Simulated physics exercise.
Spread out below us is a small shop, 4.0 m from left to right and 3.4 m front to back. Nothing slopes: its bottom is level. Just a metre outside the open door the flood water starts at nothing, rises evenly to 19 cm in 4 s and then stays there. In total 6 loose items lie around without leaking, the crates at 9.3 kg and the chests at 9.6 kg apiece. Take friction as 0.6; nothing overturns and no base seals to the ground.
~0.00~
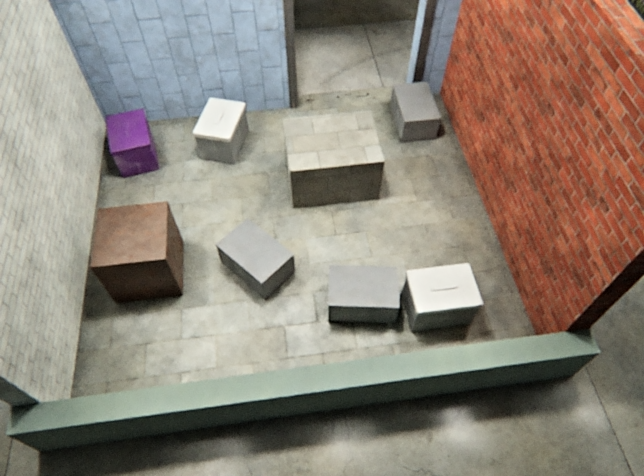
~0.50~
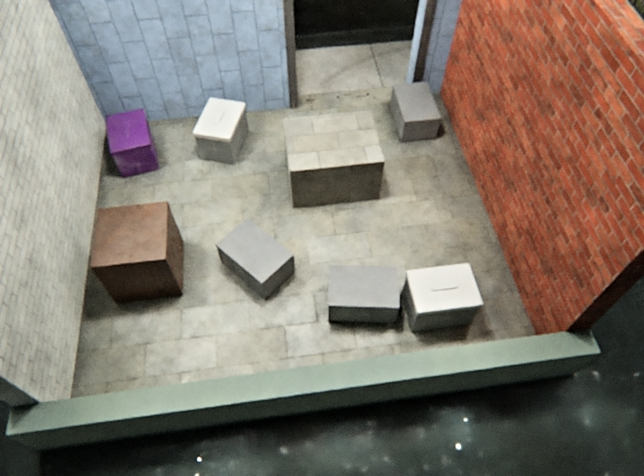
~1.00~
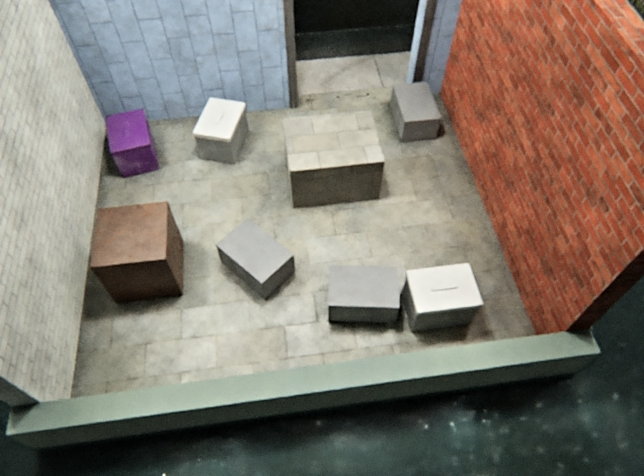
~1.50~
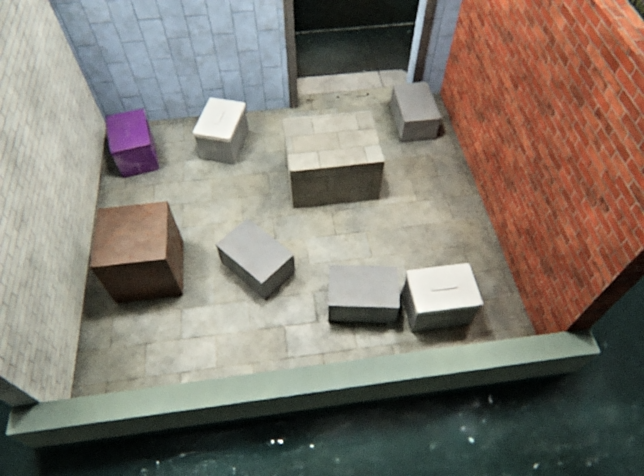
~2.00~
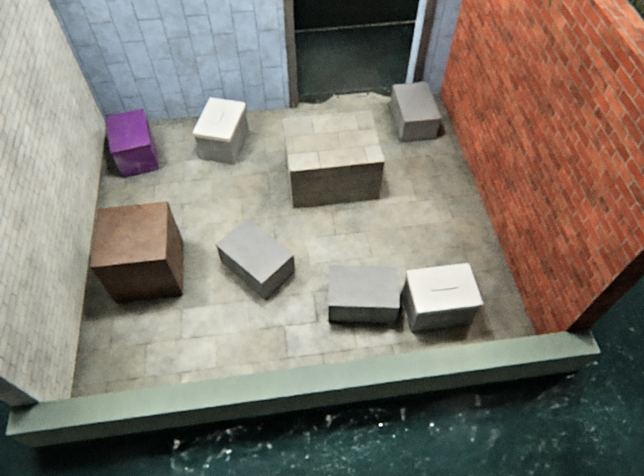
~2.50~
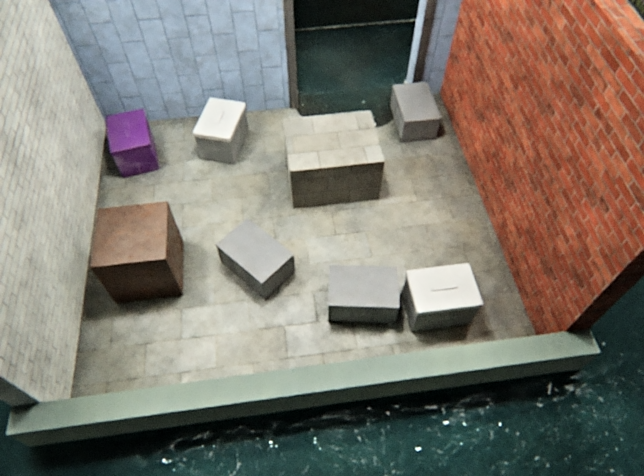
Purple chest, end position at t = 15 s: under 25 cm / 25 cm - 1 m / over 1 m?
25 cm - 1 m.
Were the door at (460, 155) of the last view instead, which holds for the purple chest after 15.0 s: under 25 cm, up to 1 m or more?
In that case the purple chest shifts a modest distance.
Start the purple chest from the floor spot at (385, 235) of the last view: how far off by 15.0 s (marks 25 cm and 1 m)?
It goes a long way.
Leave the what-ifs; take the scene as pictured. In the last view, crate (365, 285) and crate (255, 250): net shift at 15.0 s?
80 cm, 120 cm.
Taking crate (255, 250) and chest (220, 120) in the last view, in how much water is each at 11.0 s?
Roughly 9 and 10 cm.
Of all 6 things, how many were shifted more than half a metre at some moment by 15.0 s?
The number is 6.
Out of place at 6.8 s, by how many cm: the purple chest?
Around 20 cm from the start by that time.
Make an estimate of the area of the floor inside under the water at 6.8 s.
Somewhere around 10.5 m2, roughly.
After 3.5 s the purple chest is near (127, 130), 0.0 m from its start, aground; 0 afloat.
After 6.8 s the purple chest is near (112, 133), 0.2 m from its start, afloat; 3 afloat.
After 11.0 s the purple chest is near (124, 188), 0.9 m from its start, afloat; 6 afloat.
After 15.0 s the purple chest is near (144, 158), 0.6 m from its start, afloat; 6 afloat.
